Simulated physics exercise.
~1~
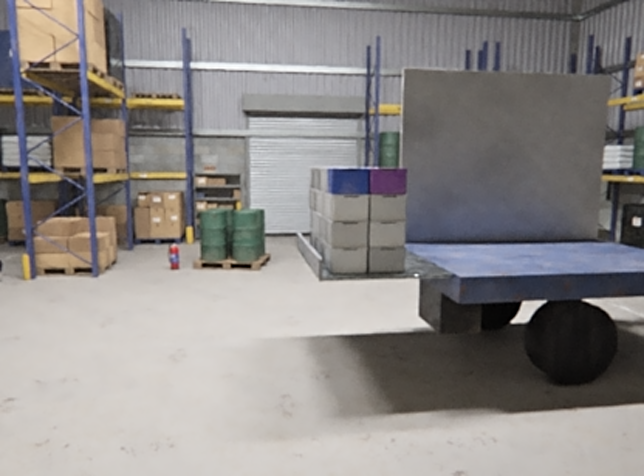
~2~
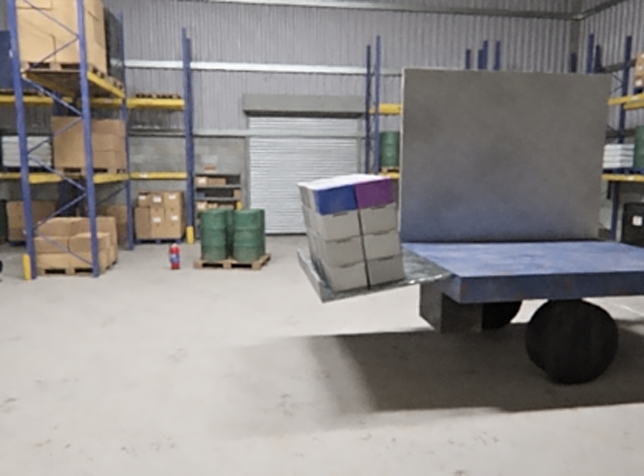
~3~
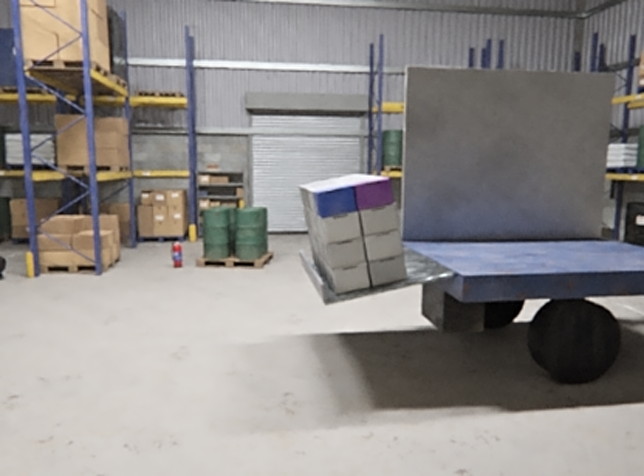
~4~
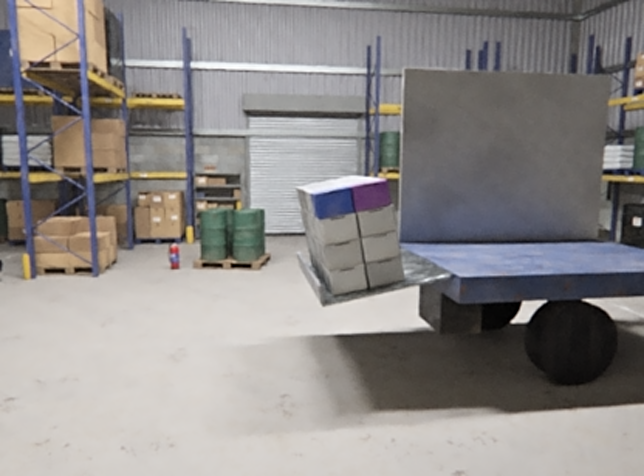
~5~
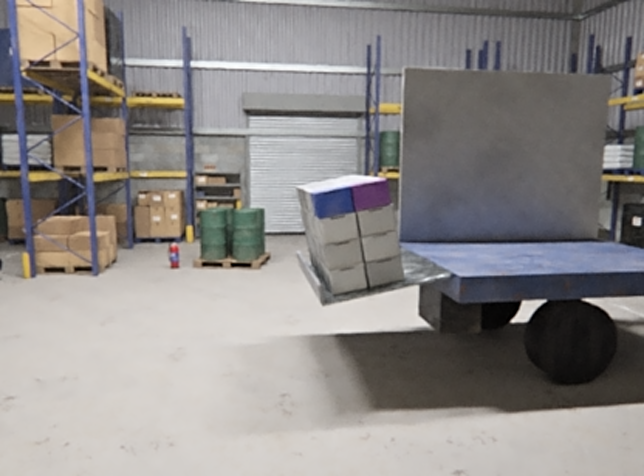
In a warehouse, a lorry's tail lift tips down slightly, and its stacked totes stay aboard.
